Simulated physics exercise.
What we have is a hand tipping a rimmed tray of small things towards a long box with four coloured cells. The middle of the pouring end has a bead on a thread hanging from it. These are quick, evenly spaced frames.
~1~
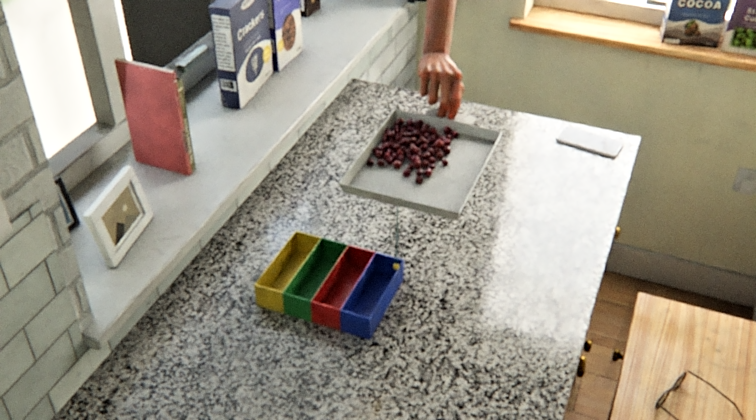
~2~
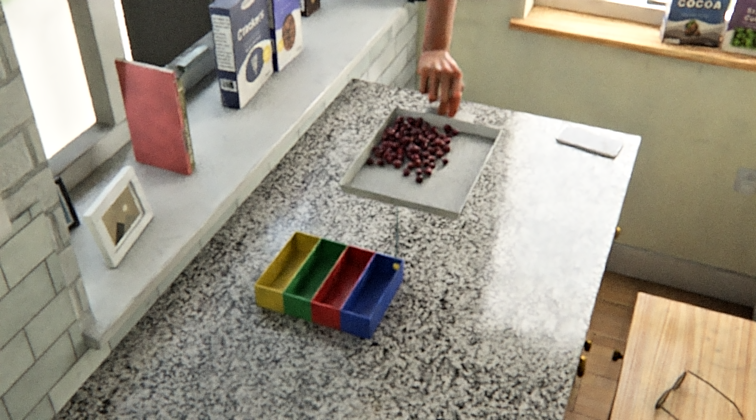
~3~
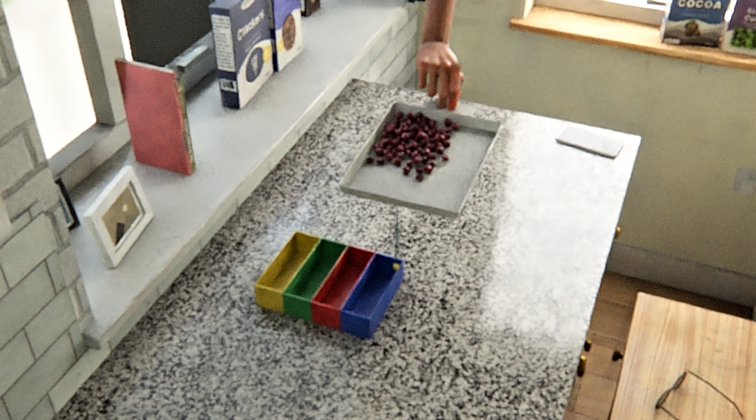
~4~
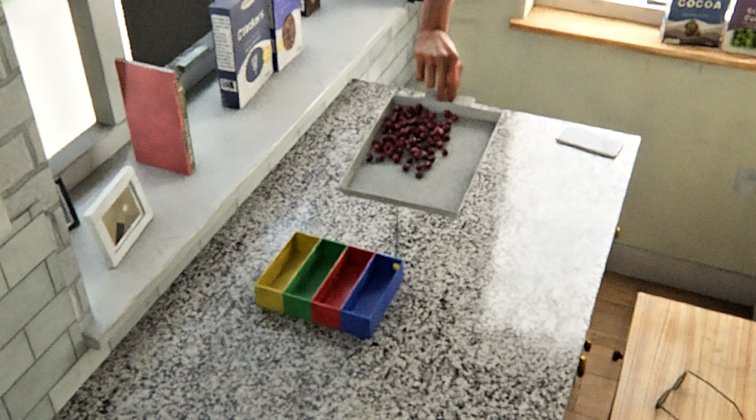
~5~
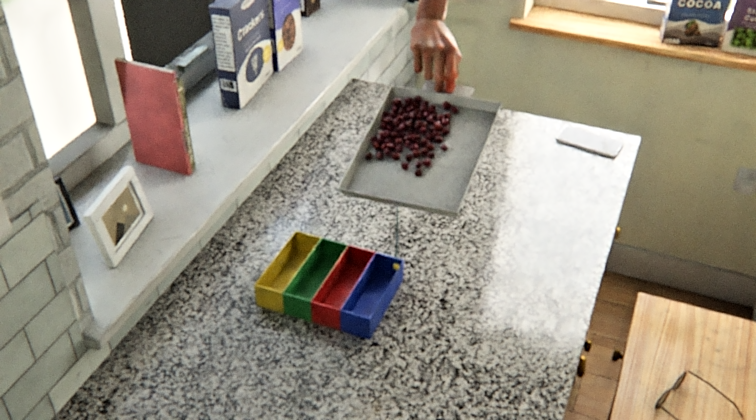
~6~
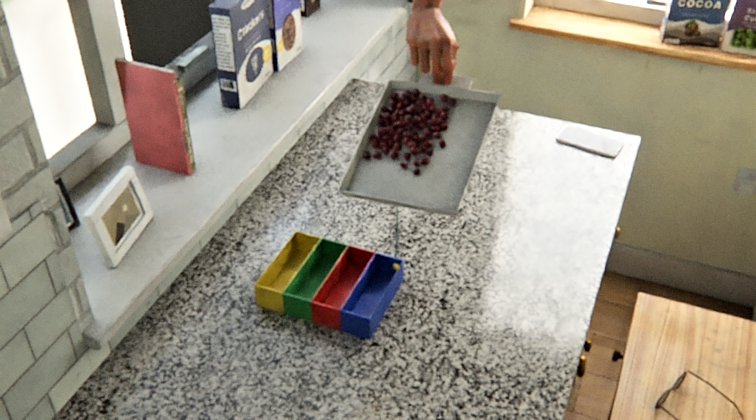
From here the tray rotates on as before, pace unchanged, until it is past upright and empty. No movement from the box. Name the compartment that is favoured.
Red.
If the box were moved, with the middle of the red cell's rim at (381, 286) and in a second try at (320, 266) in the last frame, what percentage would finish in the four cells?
Estimates in order: 100 percent, 60 percent.
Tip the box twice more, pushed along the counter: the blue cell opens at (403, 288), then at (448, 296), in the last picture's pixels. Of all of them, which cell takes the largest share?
The green cell first, that yellow cell second.
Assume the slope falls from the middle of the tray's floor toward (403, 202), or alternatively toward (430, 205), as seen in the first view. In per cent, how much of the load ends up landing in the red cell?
That comes to 30 per cent the first time and 0 per cent the second.
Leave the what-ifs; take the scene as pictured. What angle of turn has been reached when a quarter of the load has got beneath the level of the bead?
Close to 105° of tilt at that moment.
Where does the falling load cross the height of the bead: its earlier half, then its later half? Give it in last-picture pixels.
I'd say around (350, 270) at first, then around (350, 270).
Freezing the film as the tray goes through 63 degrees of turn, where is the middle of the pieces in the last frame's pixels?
About (369, 185).
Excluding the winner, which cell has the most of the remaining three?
Second best is the blue one.
Soon, tray tipped steeply; most on the tray; a small part falling or outside the box.
A while on, tray tipped right over; about two thirds on the tray; a small part in the red cell; a small part in the blue cell; a stray few in the green cell; a stray few in the yellow cell; a small part falling or outside the box.
Towards the end, tray tipped past a quarter turn; about half in the red cell; about a quarter in the blue cell; a small part in the green cell; a stray few in the yellow cell; a small part falling or outside the box.
Finally, tray tipped past a quarter turn; about half in the red cell; about a quarter in the blue cell; a small part in the green cell; a stray few in the yellow cell; a small part outside the box.
